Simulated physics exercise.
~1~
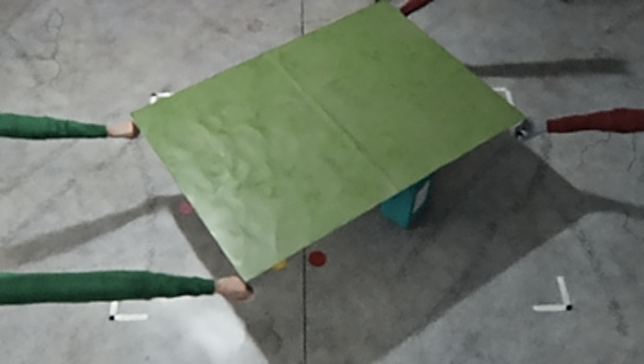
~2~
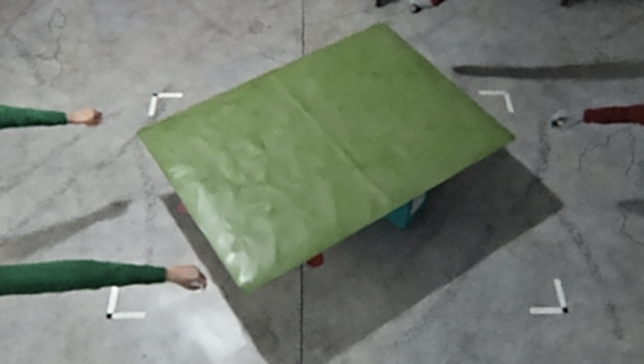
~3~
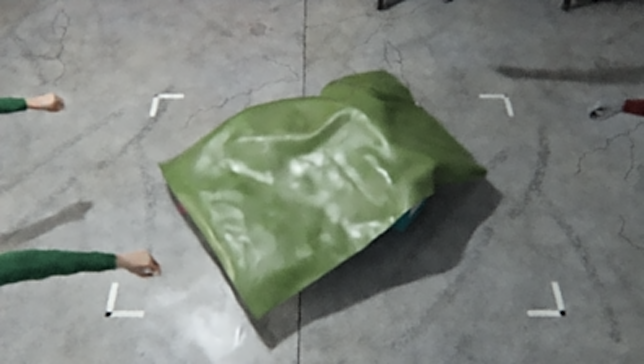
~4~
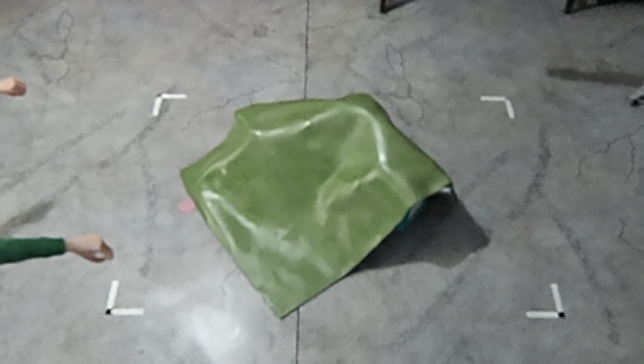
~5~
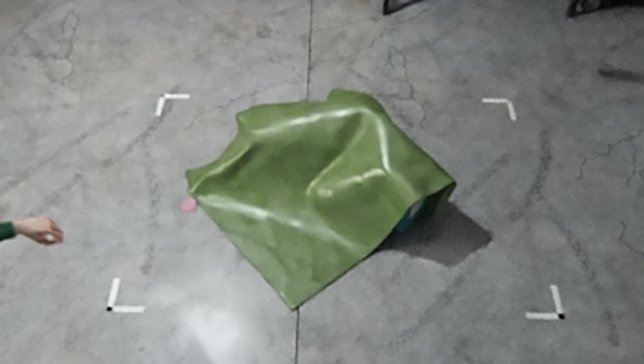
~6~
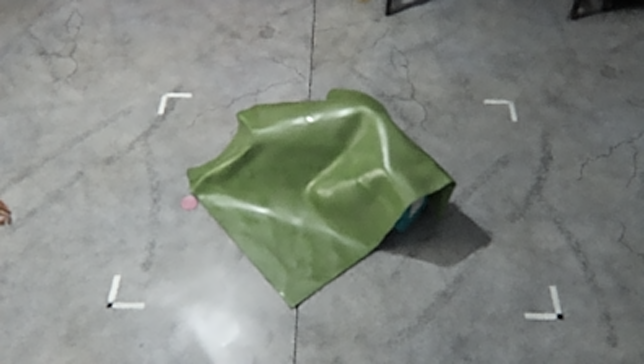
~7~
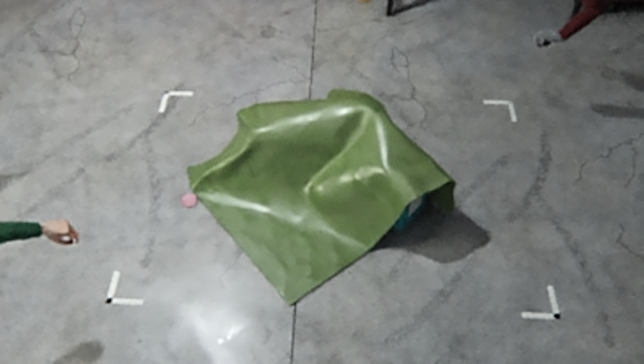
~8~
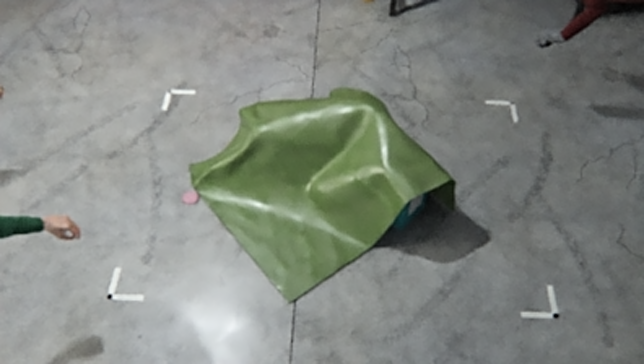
Green tarp held level by several hands dropping over objects on a concrete floor, crumpling into a draped heap beside a pink plate.
